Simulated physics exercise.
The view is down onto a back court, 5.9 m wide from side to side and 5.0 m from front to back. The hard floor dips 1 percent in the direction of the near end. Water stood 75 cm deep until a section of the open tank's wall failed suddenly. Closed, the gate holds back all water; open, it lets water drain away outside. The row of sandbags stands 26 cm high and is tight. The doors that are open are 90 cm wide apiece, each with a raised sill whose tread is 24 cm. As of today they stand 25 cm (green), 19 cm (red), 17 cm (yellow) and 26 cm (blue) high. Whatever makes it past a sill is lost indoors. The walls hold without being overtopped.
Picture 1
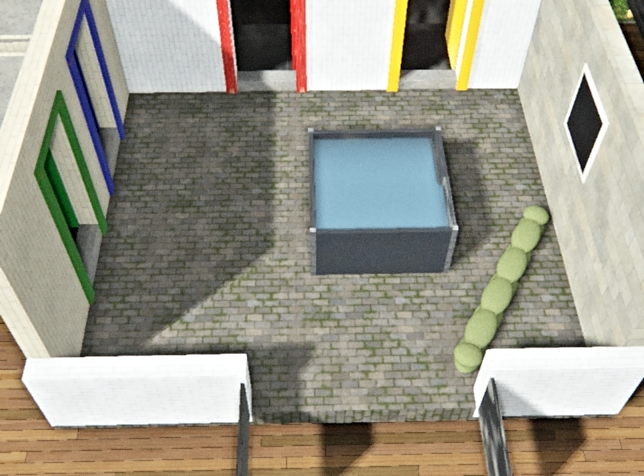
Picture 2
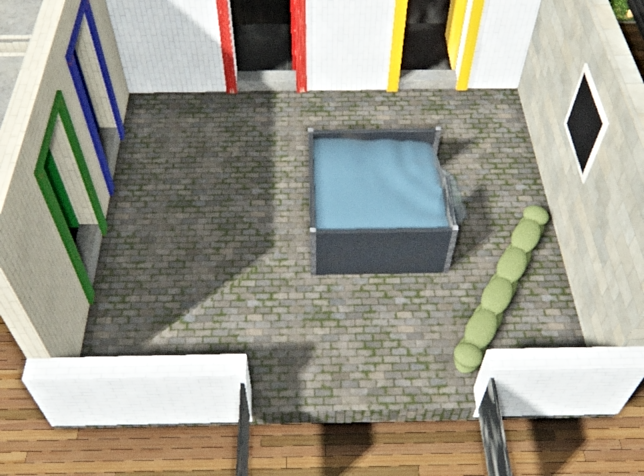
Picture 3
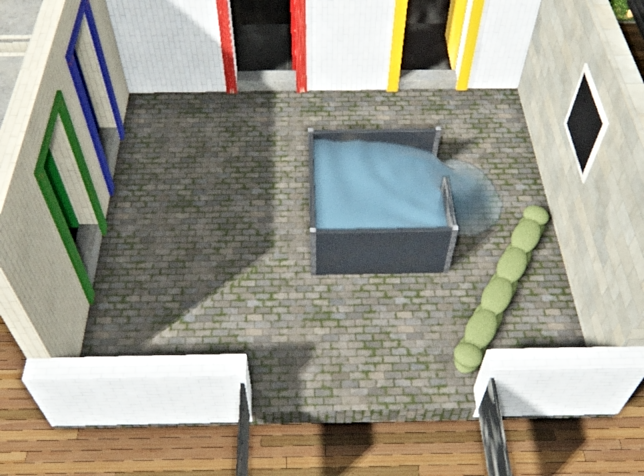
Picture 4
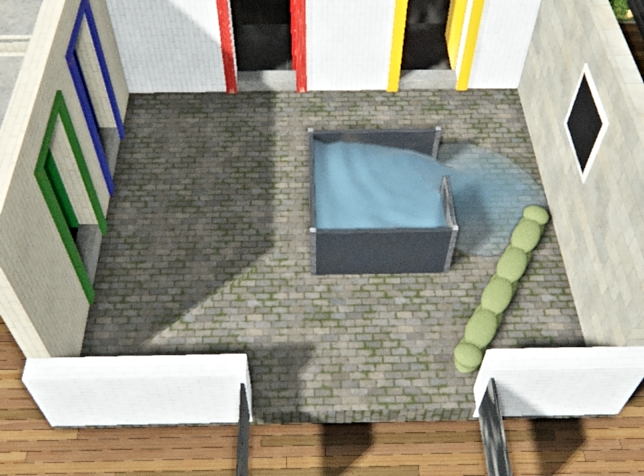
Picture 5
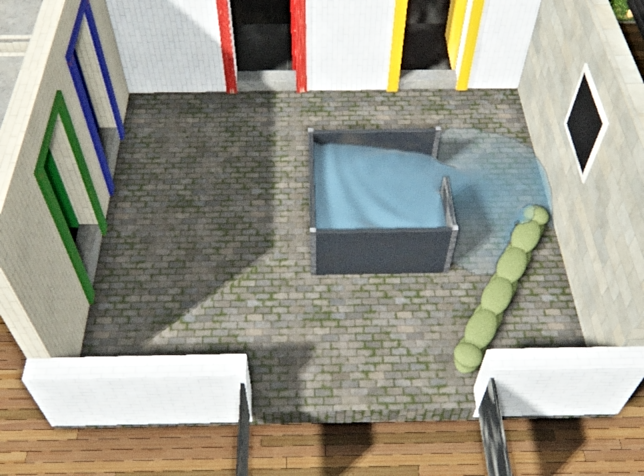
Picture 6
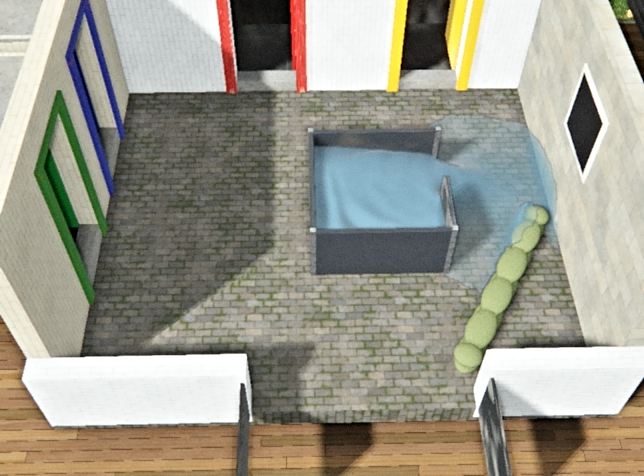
At first a square, open-topped tank of blue water sits full and still on a paved courtyard. Then its right side opens and water pours out through the gap, spreading across the paving in a widening sheet that reaches the row of round green bushes and the right wall.
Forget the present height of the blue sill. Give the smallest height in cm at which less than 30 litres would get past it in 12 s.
Close to 9 cm is just enough.
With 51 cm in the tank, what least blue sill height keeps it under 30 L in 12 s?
I'd say close to 4.5 cm.
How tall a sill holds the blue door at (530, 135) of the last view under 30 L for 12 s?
Around 21 cm would do it.
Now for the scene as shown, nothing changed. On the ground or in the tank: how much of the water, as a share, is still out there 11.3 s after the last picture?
Something like 82 per cent of it remains.
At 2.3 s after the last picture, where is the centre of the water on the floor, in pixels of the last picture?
Roughly (430, 195).
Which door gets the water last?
Green.
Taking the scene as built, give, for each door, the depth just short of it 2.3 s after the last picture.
Lab note, cm: Green 0; red 3; yellow 16; blue 0.
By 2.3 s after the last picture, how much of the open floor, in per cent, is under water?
Some 50 per cent is wet.
Then, 0.7 s after the last picture water covers 20 % of the floor, deepest (46 cm) near (539, 202); it has not reached the blue door.
Then, 2.3 s after the last picture water covers 50 % of the floor, deepest (28 cm) near (515, 110); it has not reached the blue door.
Then, 11.3 s after the last picture water covers 95 % of the floor, deepest (11 cm) near (74, 395); 5 cm at the blue door, 0 litres in over its 26 cm sill.
At the blue door as built, the water peaked near 14 cm, 4.9 s after the last picture.
Run again over the same 12 s with other heights there, 52 litres in over 7.5 cm, 12 litres over 10.5 cm. The limit of 30 litres is kept from about 9 cm up.
